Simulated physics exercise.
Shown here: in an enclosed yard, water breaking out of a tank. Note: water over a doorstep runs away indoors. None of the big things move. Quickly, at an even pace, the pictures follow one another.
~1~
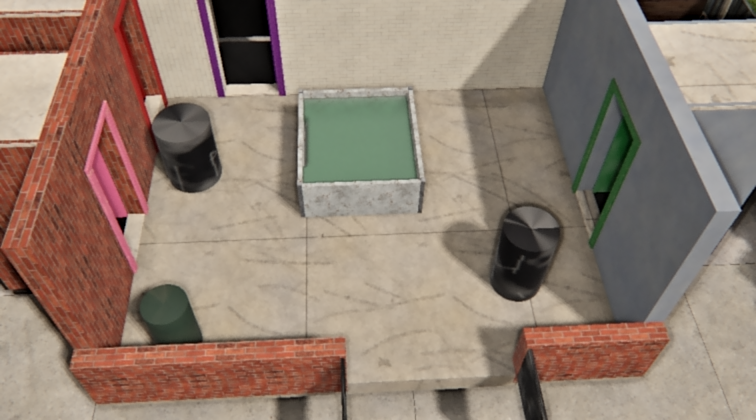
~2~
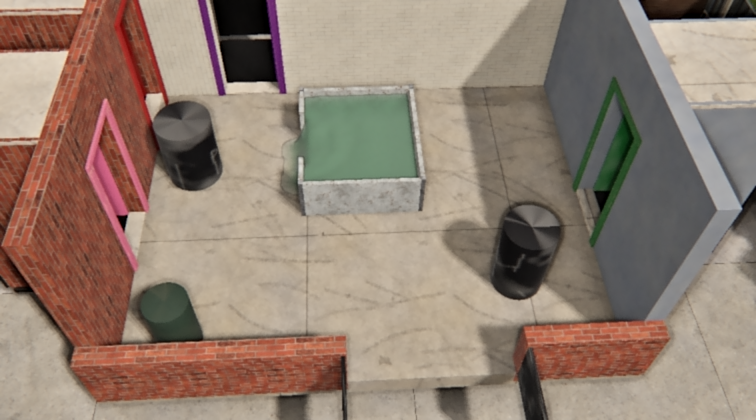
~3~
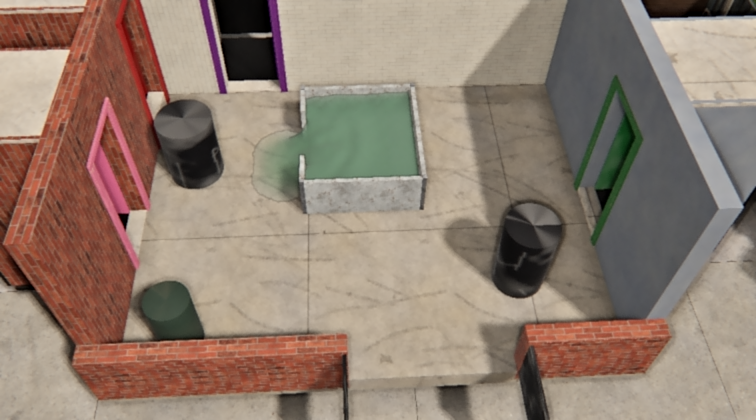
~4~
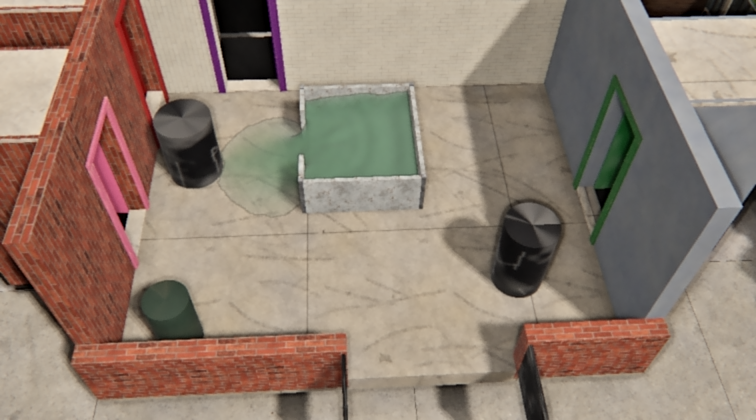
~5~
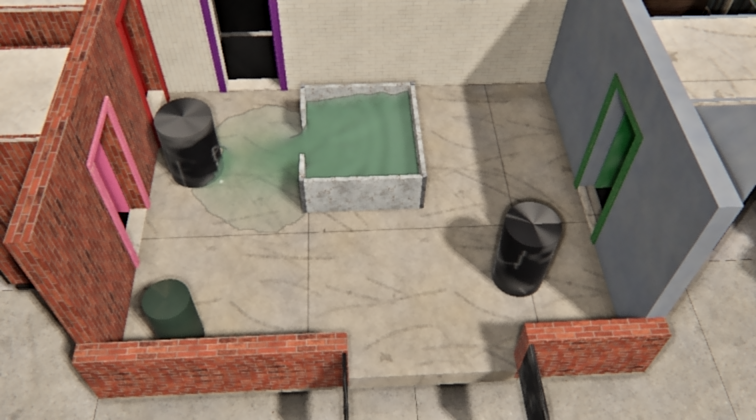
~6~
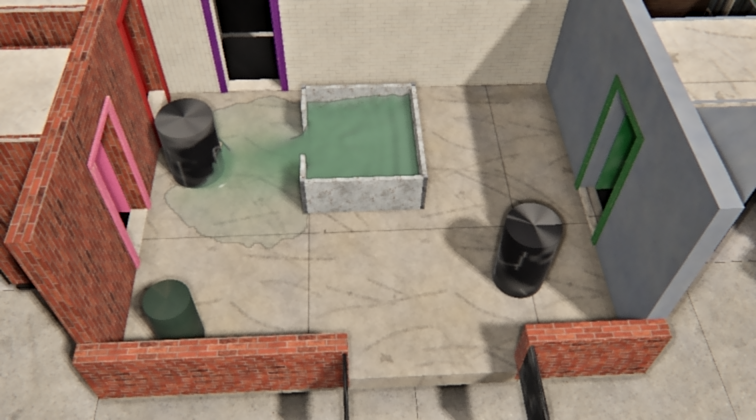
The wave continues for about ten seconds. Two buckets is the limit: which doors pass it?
The purple door is going to let through more than allowed; the pink door is going to let through more than allowed; the green door is going to let through no more than allowed; the red door is going to let through no more than allowed.
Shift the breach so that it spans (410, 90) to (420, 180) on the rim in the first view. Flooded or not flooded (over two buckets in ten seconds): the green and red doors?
The green door exceeds the limit and the red door remains below.
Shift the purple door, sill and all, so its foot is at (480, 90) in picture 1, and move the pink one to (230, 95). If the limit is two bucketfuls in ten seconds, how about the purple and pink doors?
Looking at it, I'd say the purple one is safe and the pink one breaks the limit.
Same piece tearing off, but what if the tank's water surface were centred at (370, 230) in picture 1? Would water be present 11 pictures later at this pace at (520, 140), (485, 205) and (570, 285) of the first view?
As listed: Untouched, untouched, untouched.
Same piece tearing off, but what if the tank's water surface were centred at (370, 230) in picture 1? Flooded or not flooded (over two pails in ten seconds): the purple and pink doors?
Briefly, the purple door stays within the limit and the pink door overshoots.
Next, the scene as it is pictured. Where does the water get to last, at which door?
My answer: The one in green.
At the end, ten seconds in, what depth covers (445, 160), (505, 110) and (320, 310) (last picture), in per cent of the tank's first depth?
In the order asked, some 2, 4 and 6 in a hundred.
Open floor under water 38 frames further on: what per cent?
Roughly 70 %.
A moment on, water covers 25 % of the floor; the purple door wet at the sill, nothing in, the pink door under two buckets in, the green door not reached, the red door wet at the sill, nothing in.
Next, water covers 30 % of the floor; the purple door under two buckets in, the pink door over two buckets in, the green door not reached, the red door under two buckets in.
Then, water covers 40 % of the floor; the purple door over two buckets in, the pink door far over two buckets in, the green door not reached, the red door under two buckets in.
Later, water covers 70 % of the floor; the purple door far over two buckets in, the pink door far over two buckets in, the green door not reached, the red door under two buckets in.
In the end, water covers 90 % of the floor; the purple door far over two buckets in, the pink door far over two buckets in, the green door wet at the sill, nothing in, the red door under two buckets in.
